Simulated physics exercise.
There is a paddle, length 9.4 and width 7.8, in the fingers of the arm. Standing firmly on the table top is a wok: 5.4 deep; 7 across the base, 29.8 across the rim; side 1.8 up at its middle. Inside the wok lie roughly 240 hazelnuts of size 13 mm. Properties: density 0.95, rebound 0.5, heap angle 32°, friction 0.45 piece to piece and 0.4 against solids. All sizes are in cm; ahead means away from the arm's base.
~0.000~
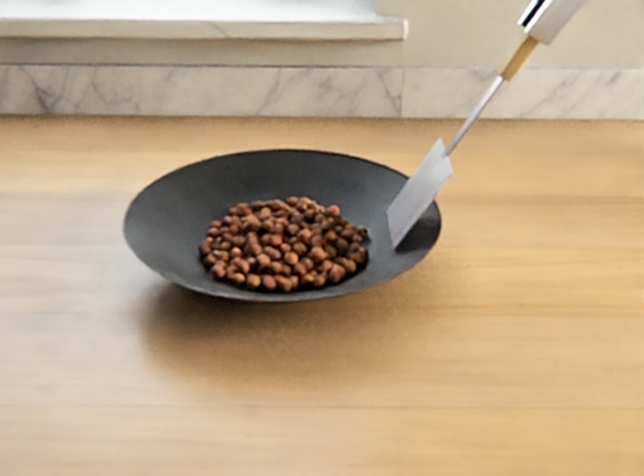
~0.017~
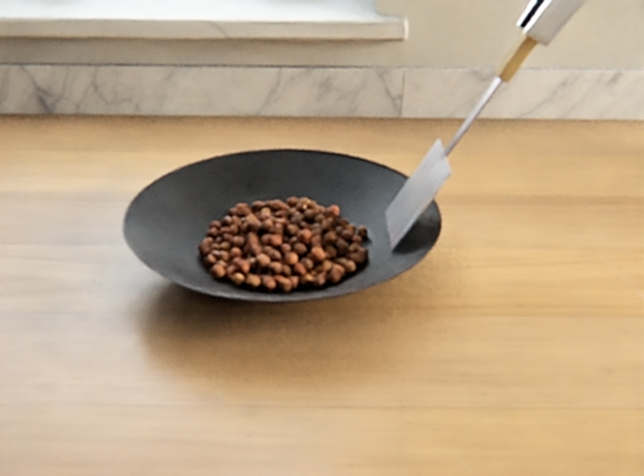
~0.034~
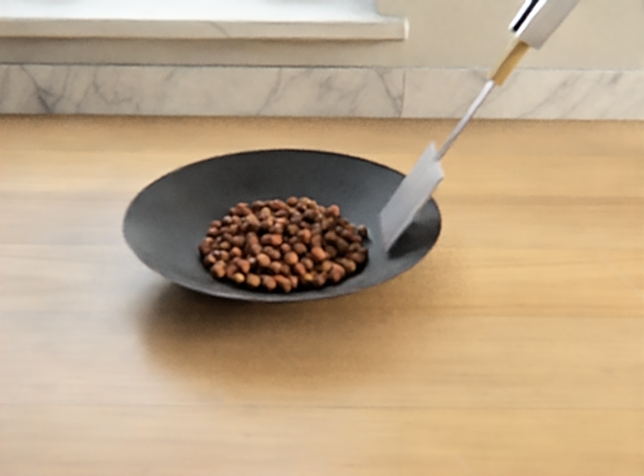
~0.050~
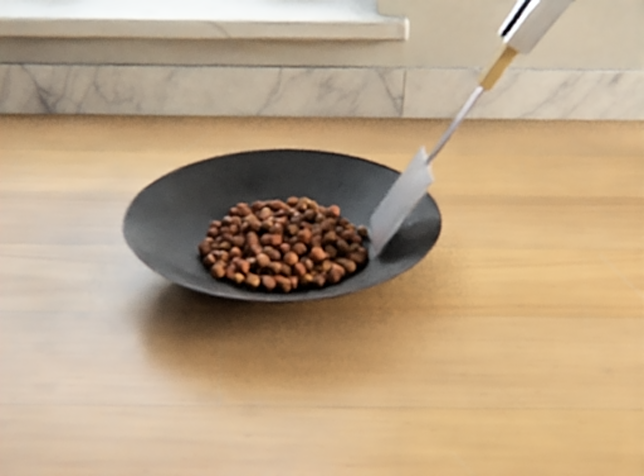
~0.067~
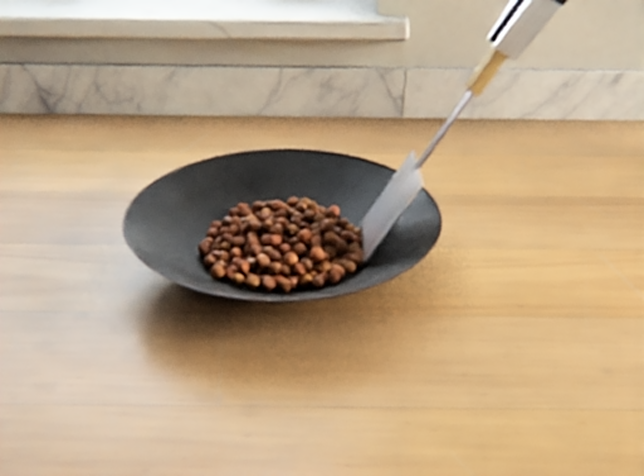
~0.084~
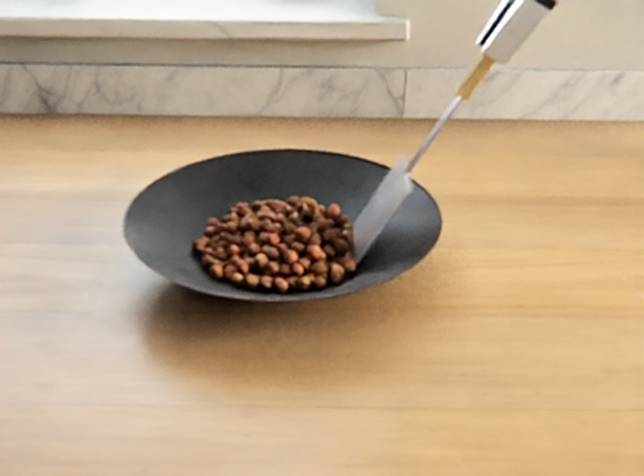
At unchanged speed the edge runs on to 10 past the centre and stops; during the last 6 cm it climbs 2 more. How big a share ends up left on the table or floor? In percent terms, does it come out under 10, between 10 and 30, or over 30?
It comes out between 10 and 30 %.
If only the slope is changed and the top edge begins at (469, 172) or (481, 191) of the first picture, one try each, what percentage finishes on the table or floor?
About 20% and 15%.
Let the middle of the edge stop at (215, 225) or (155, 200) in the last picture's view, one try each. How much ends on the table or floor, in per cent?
First try about 0 percent, second about 35 percent.
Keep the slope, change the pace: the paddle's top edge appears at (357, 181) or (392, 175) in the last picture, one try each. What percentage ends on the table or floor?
First try around 55 %, second try around 35 %.
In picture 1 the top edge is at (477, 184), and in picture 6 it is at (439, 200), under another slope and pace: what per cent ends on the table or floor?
Roughly 15 percent ends up there.
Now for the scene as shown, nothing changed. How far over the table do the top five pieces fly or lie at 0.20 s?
4 cm.
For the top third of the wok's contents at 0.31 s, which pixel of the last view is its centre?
(179, 217).
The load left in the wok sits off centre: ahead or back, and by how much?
4.5 cm ahead.
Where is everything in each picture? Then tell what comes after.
Paddle top edge at (446, 154), sloping 60°; upper third of the load around (283, 232), from x 205 to 360, top at y 200; 245 in the wok, in the first picture.
Paddle top edge at (445, 155), sloping 60°; upper third of the load around (283, 231), from x 205 to 360, top at y 200, in the second picture.
Paddle top edge at (438, 158), sloping 60°; upper third of the load around (283, 231), from x 205 to 365, top at y 200, in the third picture.
Paddle top edge at (428, 163), sloping 60°; upper third of the load around (284, 231), from x 205 to 365, top at y 200, in the fourth picture.
Paddle top edge at (417, 167), sloping 60°; upper third of the load around (284, 231), from x 205 to 360, top at y 200, in the fifth picture.
Paddle top edge at (407, 171), sloping 60°; upper third of the load around (283, 235), from x 200 to 350, top at y 200; 245 in the wok, in the sixth picture.
By 0.20 s, sloping 60°, highest piece 5 above the table; 245 in the wok.
By 0.31 s, sloping 60°, highest piece 6 above the table; 245 in the wok.
By 0.57 s, sloping 60°, highest piece 7 above the table; 198 in the wok, 42 on the table or floor, 5 on the blade or in flight.
By 1.62 s, sloping 60°, highest piece 6 above the table; 198 in the wok, 47 on the table or floor.
Final count, 198 in the wok, 47 on the table or floor. That is 19 % on the table or floor.
